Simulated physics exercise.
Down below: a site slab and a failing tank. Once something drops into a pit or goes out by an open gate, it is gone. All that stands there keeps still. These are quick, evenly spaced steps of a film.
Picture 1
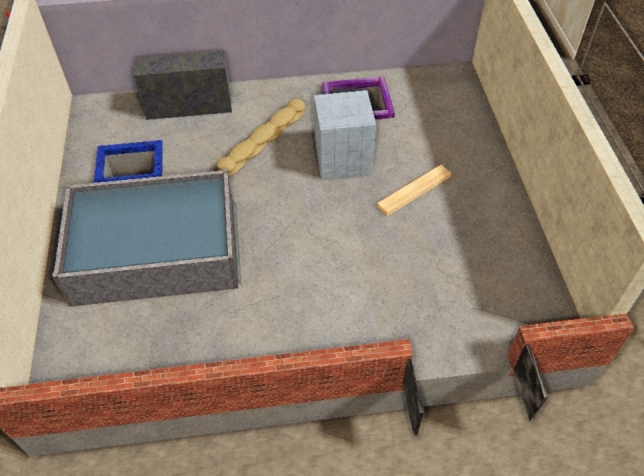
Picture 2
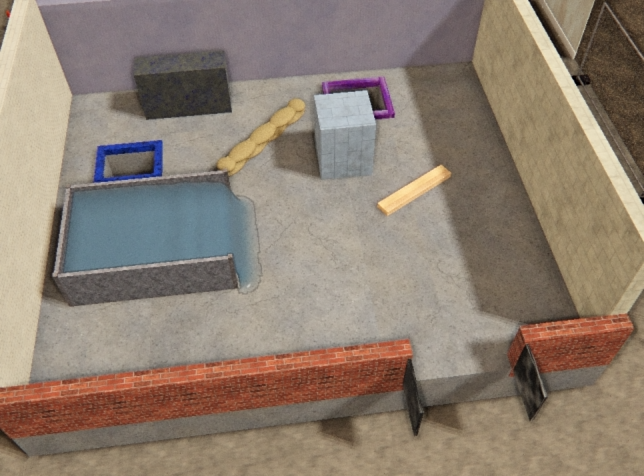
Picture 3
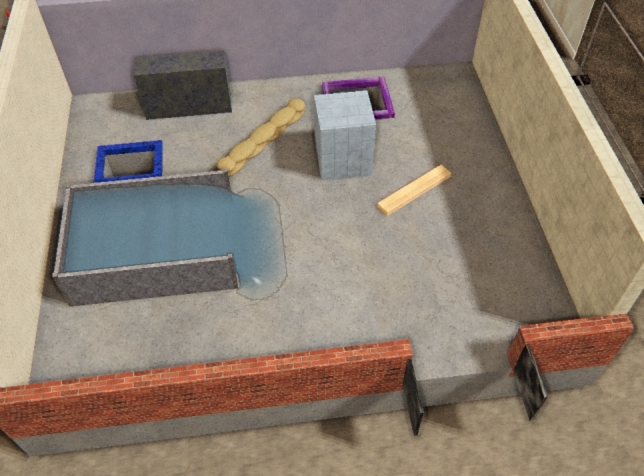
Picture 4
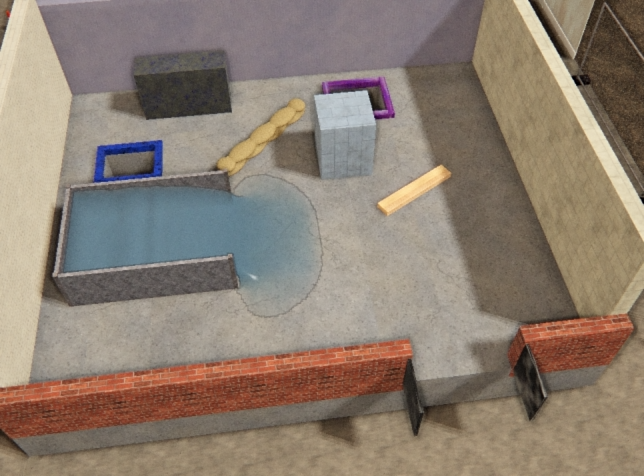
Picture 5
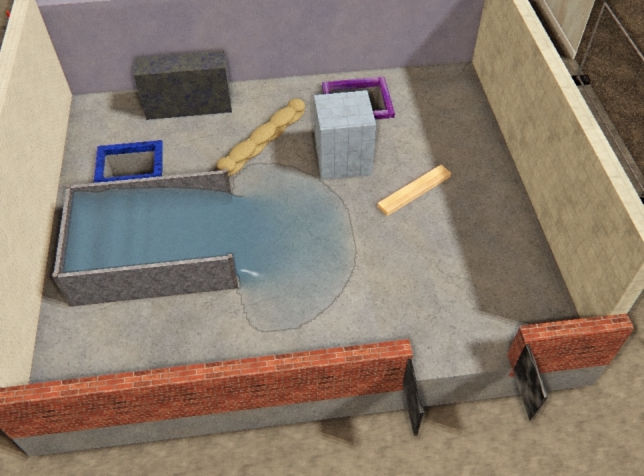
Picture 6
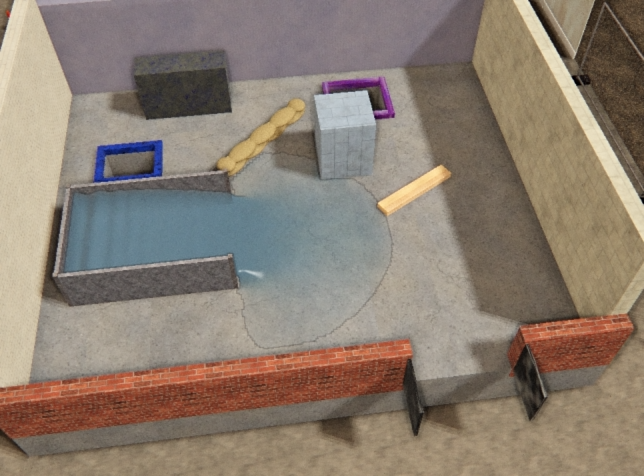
Blue water fills an open grey tank at the left of a walled concrete slab, seen from a fixed, high view over a low red brick wall with a gap at right. Behind and beside it sit a dark block, a blue square frame, a tan twisted barrier, a pale grey block, a purple frame and a wooden plank. The tank's right side opens and water pours out, spreading rightward in a widening, rounded sheet to the plank's near end.
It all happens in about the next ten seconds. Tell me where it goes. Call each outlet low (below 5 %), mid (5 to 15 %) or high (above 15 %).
Outlets - gate: High; purple pit: Low; blue pit: Low.
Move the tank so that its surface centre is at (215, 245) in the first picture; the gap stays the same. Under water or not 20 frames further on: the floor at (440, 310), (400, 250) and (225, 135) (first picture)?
Soaked - soaked - unflooded.
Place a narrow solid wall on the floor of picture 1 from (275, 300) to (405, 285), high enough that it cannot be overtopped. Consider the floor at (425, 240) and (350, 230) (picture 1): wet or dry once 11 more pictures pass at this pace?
First spot swamped; second spot swamped.
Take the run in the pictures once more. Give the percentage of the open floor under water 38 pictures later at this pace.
Share estimate: About 65 per cent.
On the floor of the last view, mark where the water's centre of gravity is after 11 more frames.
I'd put it at around (309, 236).
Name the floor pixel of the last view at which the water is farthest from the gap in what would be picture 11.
The front should reach about (537, 219).
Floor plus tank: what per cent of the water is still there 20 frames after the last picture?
Roughly 96 %.
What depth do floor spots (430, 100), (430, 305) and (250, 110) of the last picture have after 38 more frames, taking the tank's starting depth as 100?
Respectively 12, 14 and 4 per cent.
A moment on, water covers 35 % of the floor; the gate 0 %, the purple pit 0 %, the blue pit 0 %.
Next, water covers 50 % of the floor; the gate 1 %, the purple pit 0 %, the blue pit 0 %.
Then, water covers 55 % of the floor; the gate 4 %, the purple pit 1 %, the blue pit 0 %.
Later, water covers 65 % of the floor; the gate 12 %, the purple pit 1 %, the blue pit 0 %.
In the end, water covers 90 % of the floor; the gate 19 %, the purple pit 1 %, the blue pit 0 %.
